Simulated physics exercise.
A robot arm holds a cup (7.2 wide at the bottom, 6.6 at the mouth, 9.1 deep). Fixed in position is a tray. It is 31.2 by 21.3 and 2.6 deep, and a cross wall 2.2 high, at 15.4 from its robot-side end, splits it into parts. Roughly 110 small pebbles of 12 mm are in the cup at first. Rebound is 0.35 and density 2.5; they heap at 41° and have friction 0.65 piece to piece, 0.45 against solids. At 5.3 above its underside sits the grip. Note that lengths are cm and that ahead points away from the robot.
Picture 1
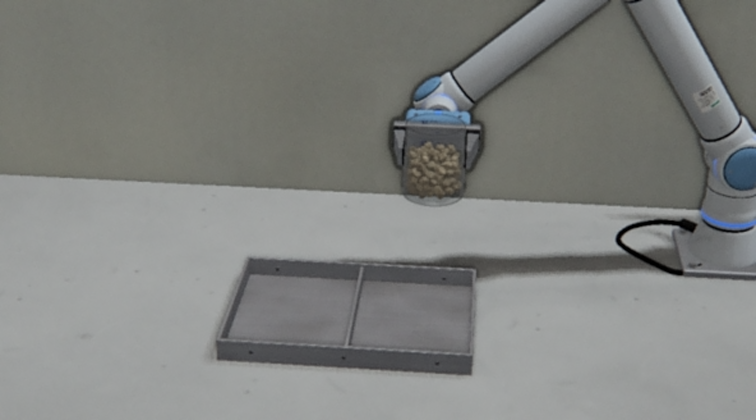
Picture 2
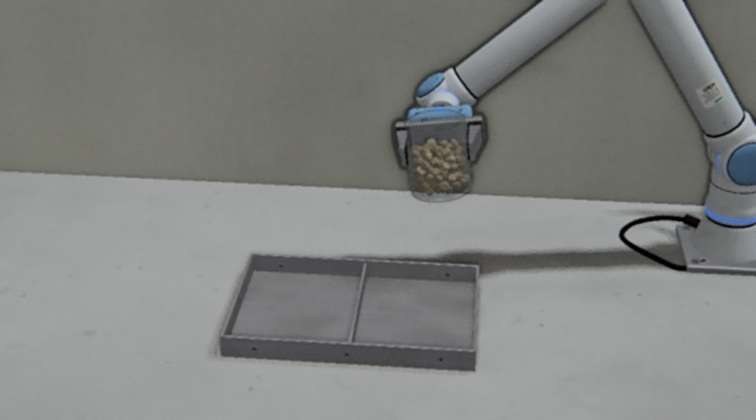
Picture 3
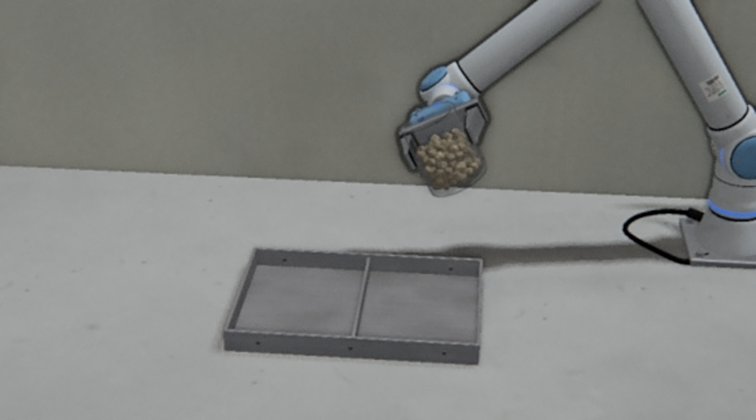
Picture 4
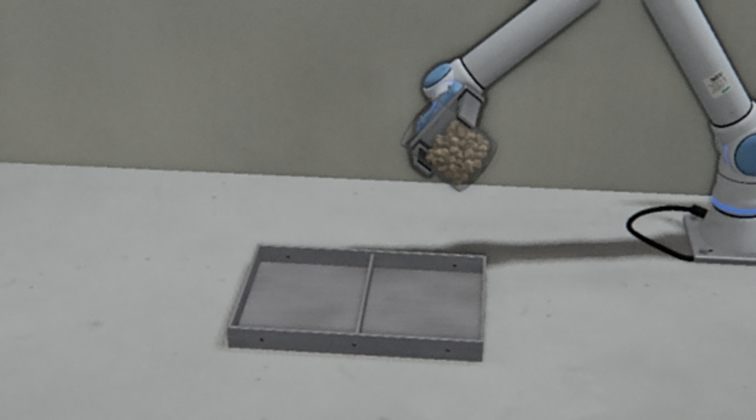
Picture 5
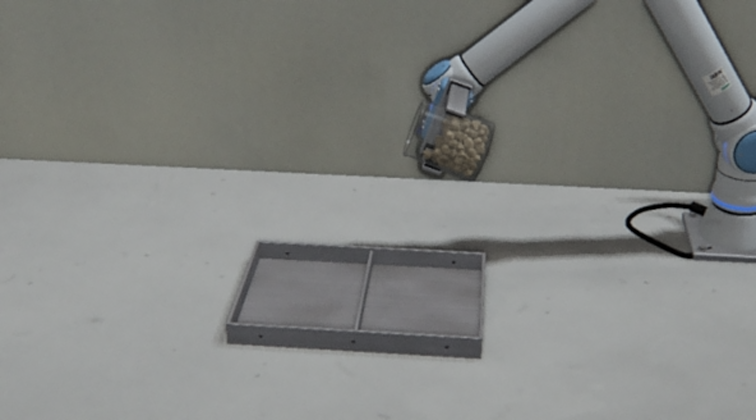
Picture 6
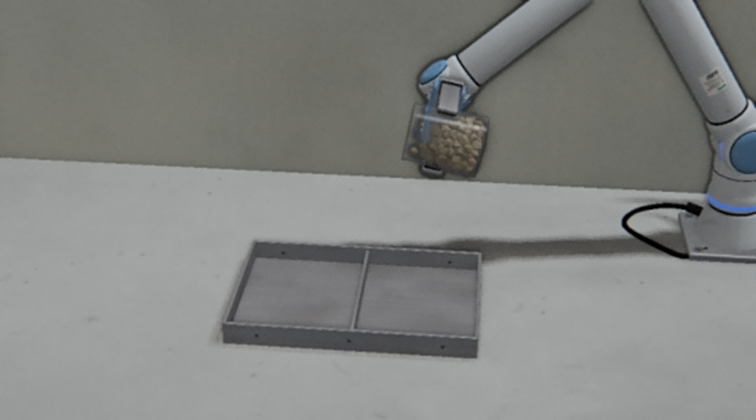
To begin with, a robot arm holds a clear cup of small tan pebbles upright above and behind a shallow gray tray split by a cross wall. The arm then steadily rotates the cup until it lies nearly on its side, while the pebbles shift inside and the tray stays empty.
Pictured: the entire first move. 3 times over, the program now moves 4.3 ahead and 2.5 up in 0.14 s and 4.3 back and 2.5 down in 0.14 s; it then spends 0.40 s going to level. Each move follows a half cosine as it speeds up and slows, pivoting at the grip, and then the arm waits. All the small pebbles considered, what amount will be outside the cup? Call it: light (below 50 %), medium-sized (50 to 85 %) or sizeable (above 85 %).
A medium-sized share.
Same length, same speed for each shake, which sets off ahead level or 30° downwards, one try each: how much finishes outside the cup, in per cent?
Some 40 and 10 per cent.
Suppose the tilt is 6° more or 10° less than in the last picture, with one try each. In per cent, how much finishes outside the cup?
First try near 80 %, second near 35 %.
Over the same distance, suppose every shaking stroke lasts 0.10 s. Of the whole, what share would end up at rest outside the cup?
That change gives some 90 percent.
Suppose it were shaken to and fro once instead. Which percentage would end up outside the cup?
About 25 %.
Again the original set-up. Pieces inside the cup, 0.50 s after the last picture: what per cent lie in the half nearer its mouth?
Close to 80 in a hundred.
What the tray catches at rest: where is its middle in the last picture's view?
Roughly at (367, 295) in the last picture.
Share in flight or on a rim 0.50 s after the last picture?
Estimated fraction: Near 2 %.
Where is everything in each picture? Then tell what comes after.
The first picture shows cup middle at (434, 160), level; upper third of the load around (434, 158), from x 410 to 460, top at y 145; 110 in the cup.
The second picture shows cup middle at (438, 156), tilted 8° forward; upper third of the load around (440, 154), from x 415 to 465, top at y 145.
The third picture shows cup middle at (443, 150), tilted 27° forward; upper third of the load around (452, 147), from x 420 to 475, top at y 135.
The fourth picture shows cup middle at (449, 145), tilted 52° forward; upper third of the load around (461, 139), from x 430 to 485, top at y 125.
The fifth picture shows cup middle at (450, 140), tilted 71° forward; upper third of the load around (463, 130), from x 430 to 485, top at y 120.
The sixth picture shows cup middle at (446, 139), tilted 79° forward; upper third of the load around (461, 131), from x 415 to 480, top at y 120; 110 in the cup.
Then, 0.50 s after the last picture, tilted 79° forward, highest piece 27 above the table; 79 in the cup, 15 in the robot-side part, 14 in the far-side part, 2 in flight or on a rim.
Then, 0.99 s after the last picture, tilted 54° forward, highest piece 25 above the table; 40 in the robot-side part, 38 in the cup, 31 in the far-side part, 1 in flight or on a rim.
Then, 1.44 s after the last picture, level, highest piece 23 above the table; 40 in the robot-side part, 38 in the cup, 32 in the far-side part.
Then, 2.49 s after the last picture, level, highest piece 23 above the table; 40 in the robot-side part, 38 in the cup, 32 in the far-side part.
Final count, 40 in the robot-side part, 38 in the cup, 32 in the far-side part. That is 65 % outside the cup.
